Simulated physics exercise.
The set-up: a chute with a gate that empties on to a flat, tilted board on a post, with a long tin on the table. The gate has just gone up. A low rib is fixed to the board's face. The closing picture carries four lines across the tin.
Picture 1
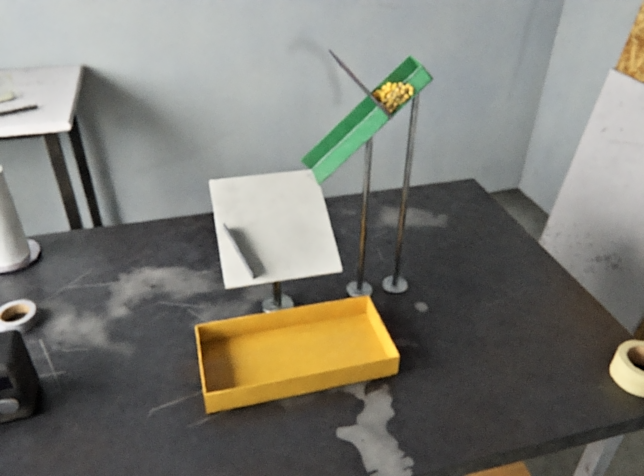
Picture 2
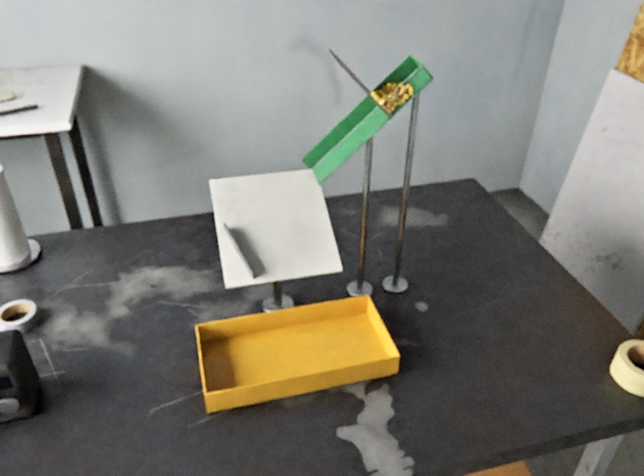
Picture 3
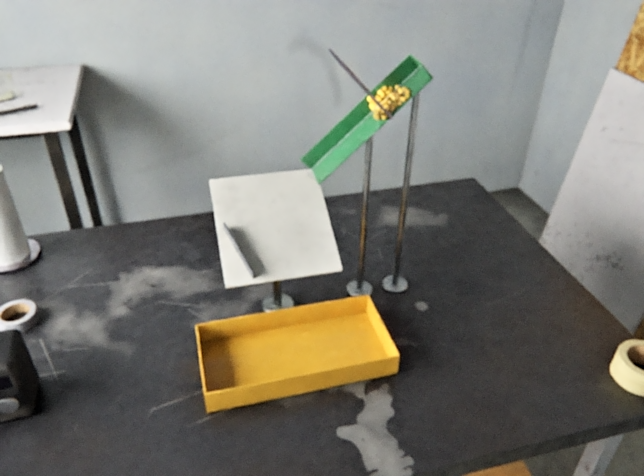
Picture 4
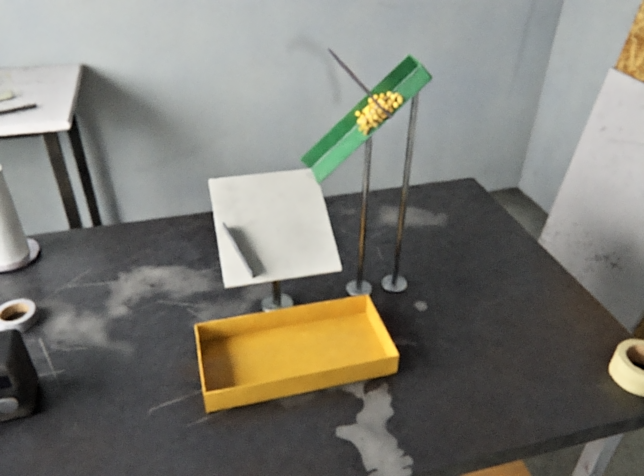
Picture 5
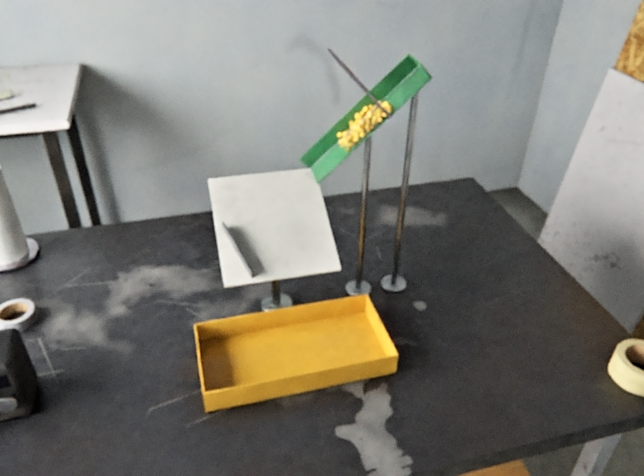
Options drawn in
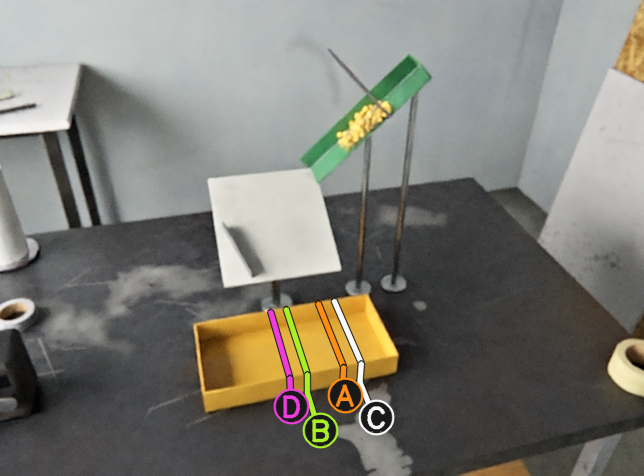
At the start, small yellow pieces sit bunched near the top of a sloping green chute, above a tilted white board and an empty yellow tin on a dark table. The pieces then slide down the chute to the left, spreading into a longer cluster around its middle.
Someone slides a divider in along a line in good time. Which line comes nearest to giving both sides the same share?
D.
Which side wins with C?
Left.
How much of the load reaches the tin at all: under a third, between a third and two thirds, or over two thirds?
It is over two thirds.
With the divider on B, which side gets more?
More lands on the left.
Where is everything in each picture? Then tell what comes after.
Load behind the gate near (392, 97), puffed corn balls; lip of the chute near (315, 178), sloping fairly steeply, in the first picture.
Middle of the board near (274, 224), tilted gently; middle of its low edge near (286, 279); of its high edge near (264, 174), in the second picture.
Front corners of the tin near (205, 394) and (399, 355), empty; front of the load near (376, 116), in the third picture.
Middle of the load near (374, 111); its front near (362, 129), close to a quarter of the way to the lip; rib from (223, 222) to (253, 273), in the fourth picture.
Middle of the load near (364, 121); its front near (343, 145), close to half of the way to the lip, in the fifth picture.
On the marked copy, line A crosses the front rim at (343, 366); line B crosses the front rim at (307, 373); line C crosses the front rim at (361, 362); line D crosses the front rim at (289, 376).
With A, of what is caught, all but a few on the left of the divider, only a few on the right.
With B, of what is caught, all but a few on the left of the divider, a small share on the right.
With C, of what is caught, the whole lot on the left of the divider, none at all on the right.
With D, of what is caught, close to half on the left of the divider, close to half on the right.
